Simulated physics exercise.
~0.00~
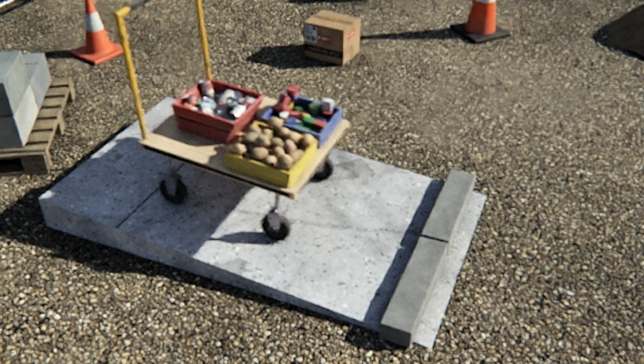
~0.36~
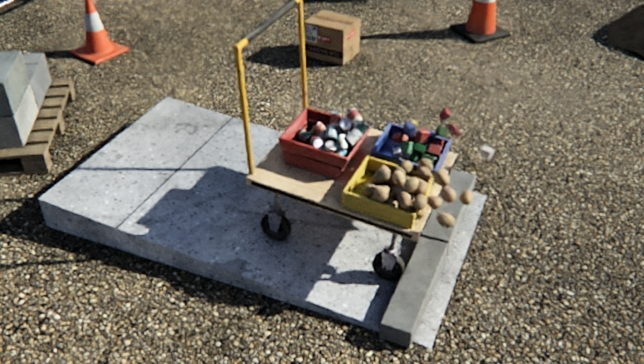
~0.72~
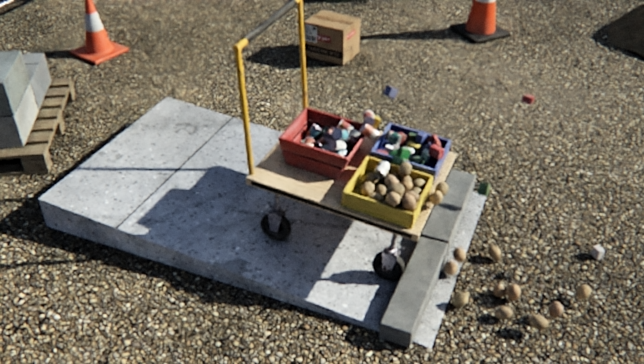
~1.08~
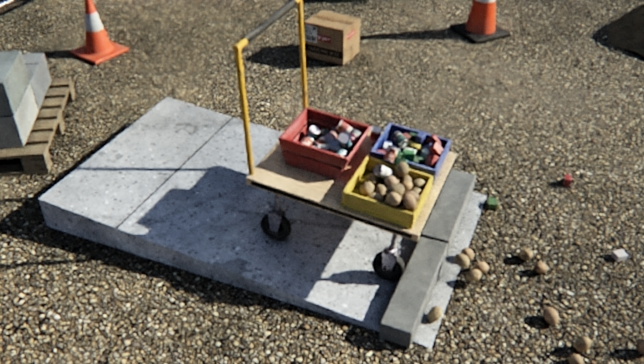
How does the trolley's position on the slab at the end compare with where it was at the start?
At the start the trolley is around the middle of the slab, well short of the kerb. By the end it is farther to the right and slightly lower in view, standing at the kerb.
